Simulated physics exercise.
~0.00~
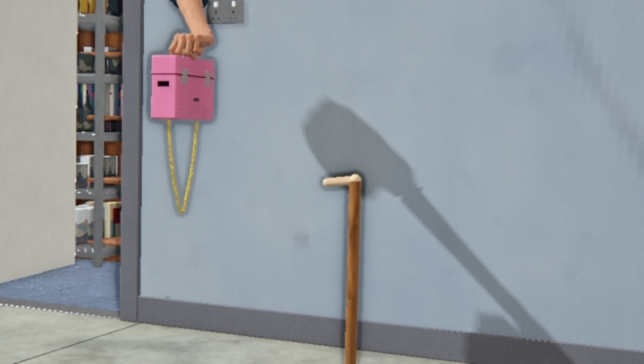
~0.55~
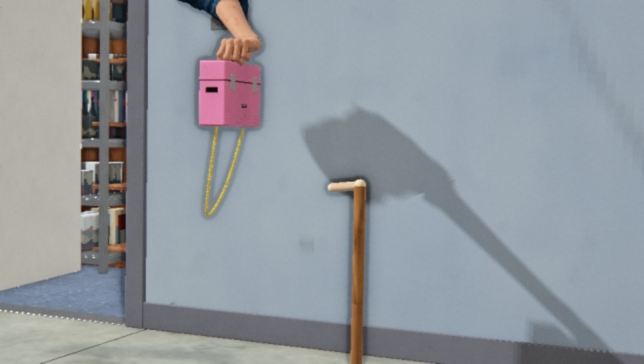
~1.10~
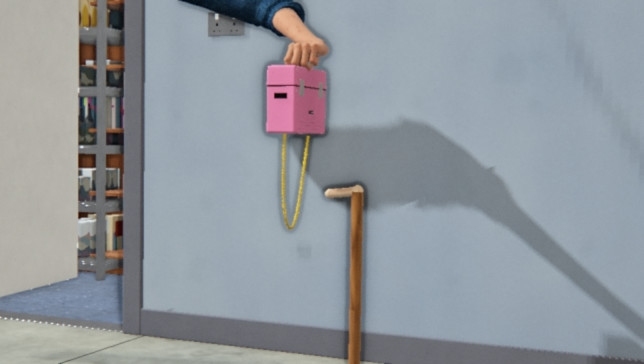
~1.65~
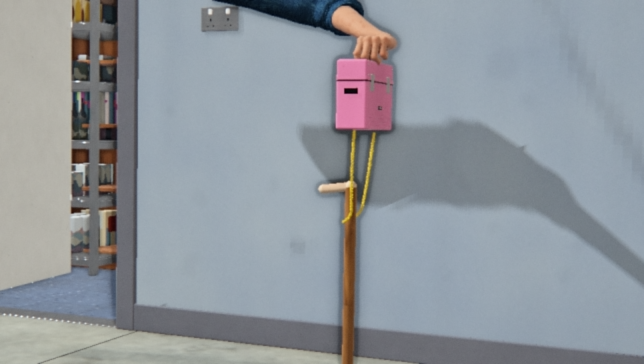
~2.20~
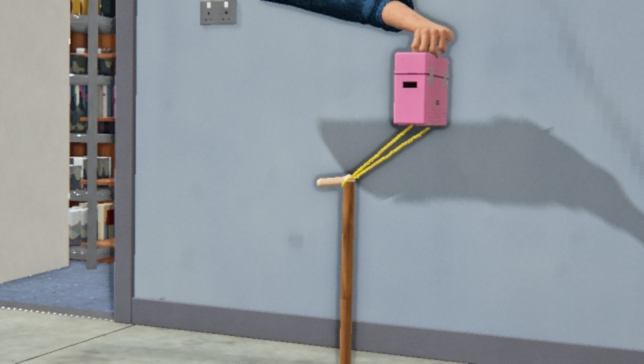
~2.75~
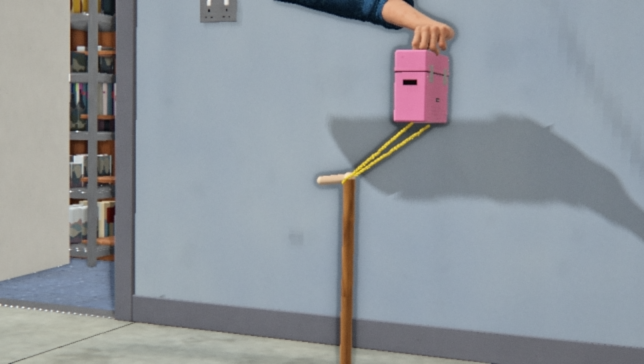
A pink case with a yellow loop hanging beneath it was carried right by a hand across a short wooden post, but the loop caught on the post near its top bar and pulled tight, leaving the case stopped just past it.
